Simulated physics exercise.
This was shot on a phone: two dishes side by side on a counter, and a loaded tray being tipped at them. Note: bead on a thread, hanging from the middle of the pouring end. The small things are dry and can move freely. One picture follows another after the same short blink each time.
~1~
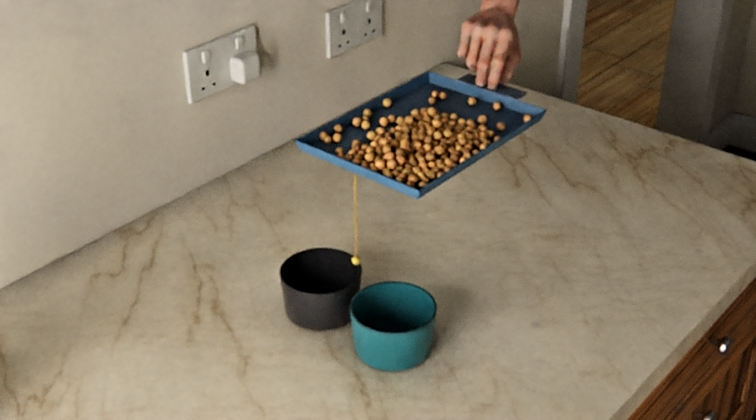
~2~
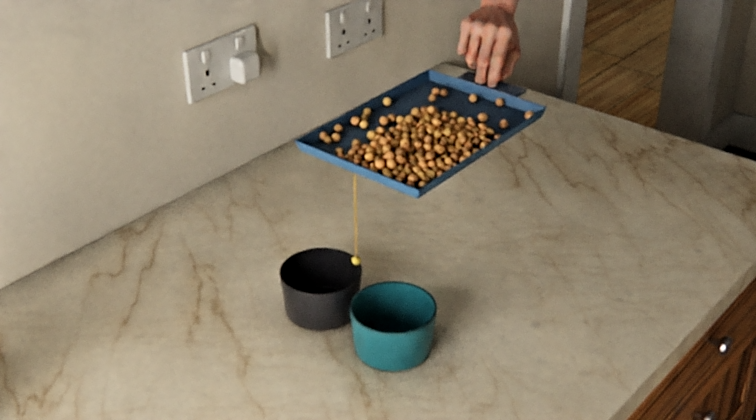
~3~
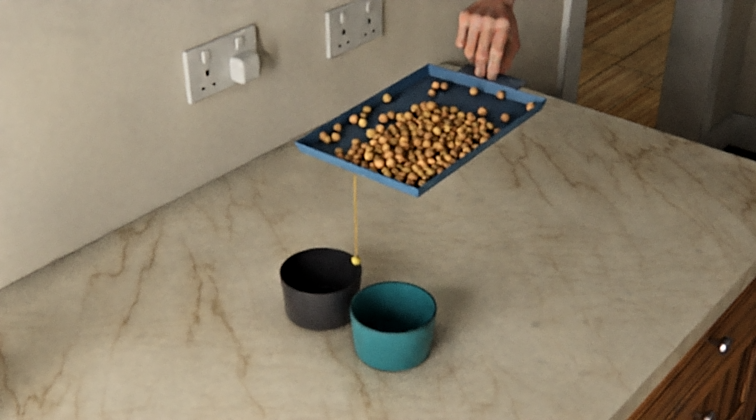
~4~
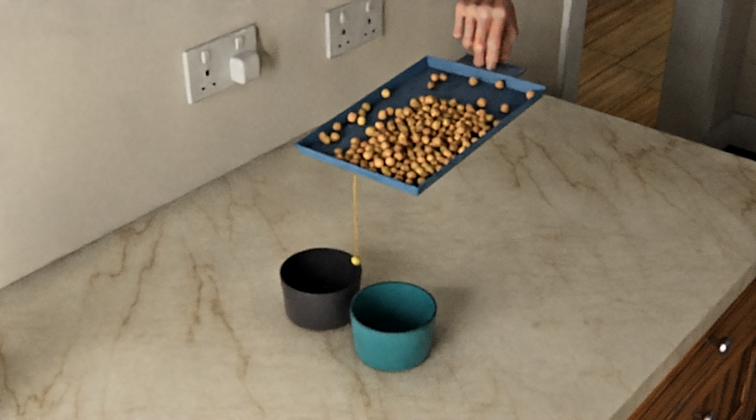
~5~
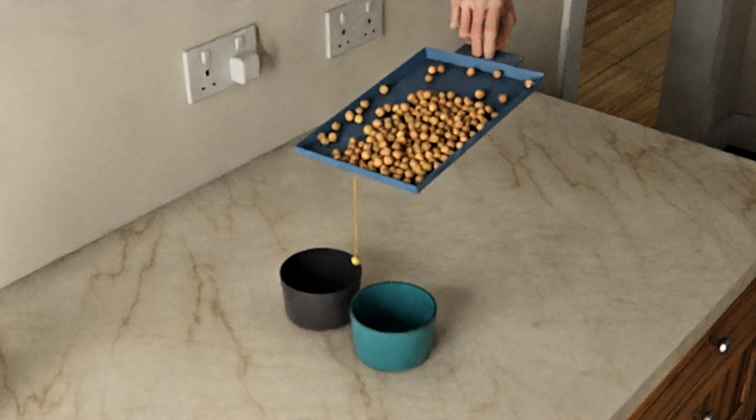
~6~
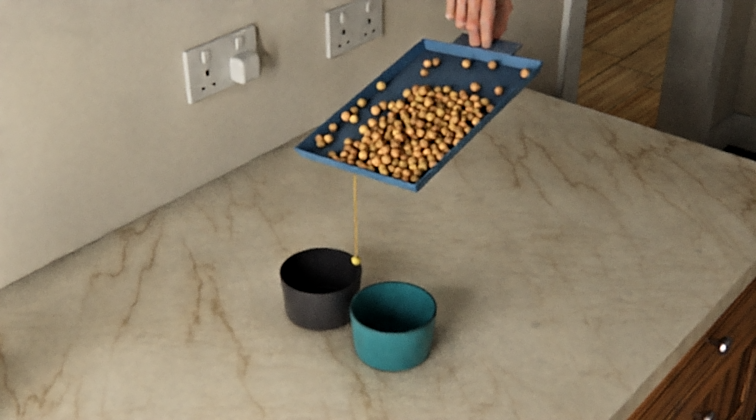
A hand gradually tilted a blue tray of round wooden beads toward its left corner above a black dish and a teal dish, and some of the beads shifted slightly across the tray.
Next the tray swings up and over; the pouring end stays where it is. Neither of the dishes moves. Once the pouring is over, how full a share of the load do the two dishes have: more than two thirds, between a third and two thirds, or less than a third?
They have between a third and two thirds of it.
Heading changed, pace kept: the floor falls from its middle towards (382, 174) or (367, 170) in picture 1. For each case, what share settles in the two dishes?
Roughly 70 percent first and 60 percent second.
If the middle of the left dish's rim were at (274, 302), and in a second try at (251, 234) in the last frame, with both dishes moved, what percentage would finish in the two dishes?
First placement: Some 0 %; second placement: Some 70 %.
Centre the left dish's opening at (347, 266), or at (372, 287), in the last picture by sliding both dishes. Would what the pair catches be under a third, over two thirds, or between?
Spot one, below one third; spot two, below one third.
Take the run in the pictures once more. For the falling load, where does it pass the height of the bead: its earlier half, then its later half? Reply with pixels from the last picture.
The opening half passes (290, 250), the closing half (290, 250).
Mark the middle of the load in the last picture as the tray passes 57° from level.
The load's middle is around (335, 151).
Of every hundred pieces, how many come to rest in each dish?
Near 50 in a hundred for the left dish; near 0 for the right dish.
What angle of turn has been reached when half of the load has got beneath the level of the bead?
Around 75°, give or take.
Soon after the last picture, tray tipped steeply; about two thirds on the tray; a small part in the left dish; a small part outside both; about a quarter in the air.
A little later, tray tipped right over; a stray few in the right dish; about half in the left dish; about half outside both; a stray few in the air.
Later still, tray tipped past a quarter turn; a stray few in the right dish; about half in the left dish; about half outside both.
At rest, tray tipped past a quarter turn; a stray few in the right dish; about half in the left dish; about half outside both.
